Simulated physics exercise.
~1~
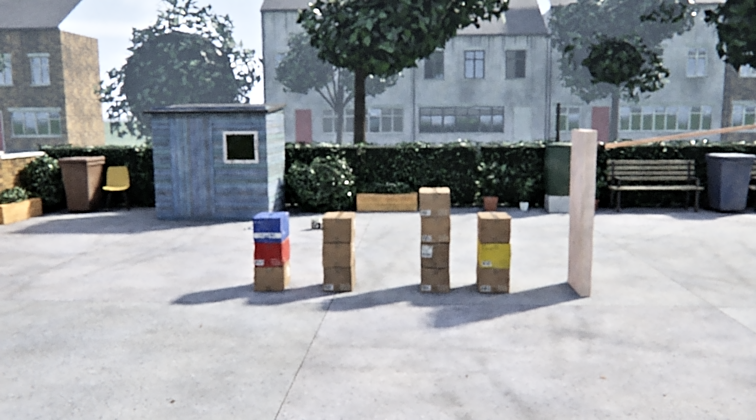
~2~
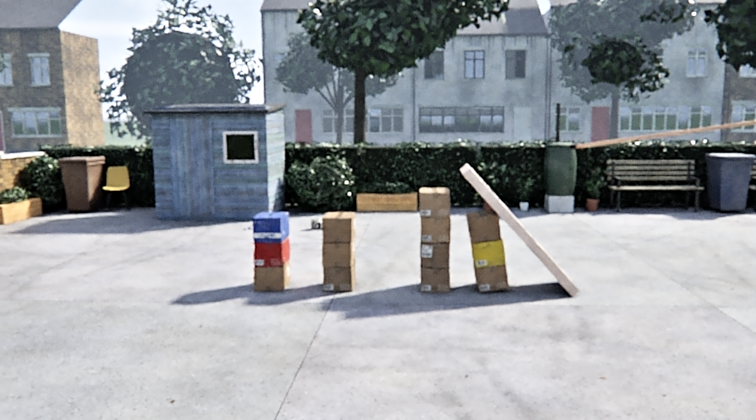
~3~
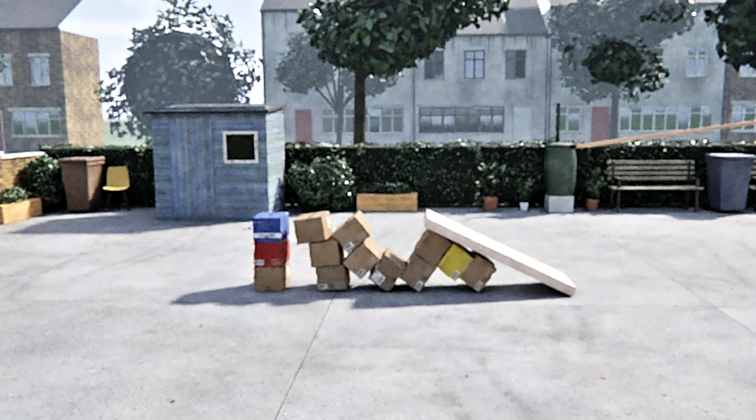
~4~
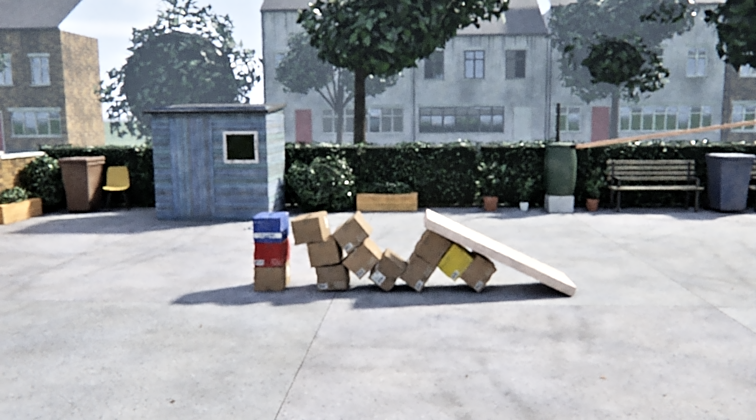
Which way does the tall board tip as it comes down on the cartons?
The board tips to the left, coming to rest slanted on the toppled cartons.
A tall board tips left and topples three carton stacks, leaving the leftmost stack standing.
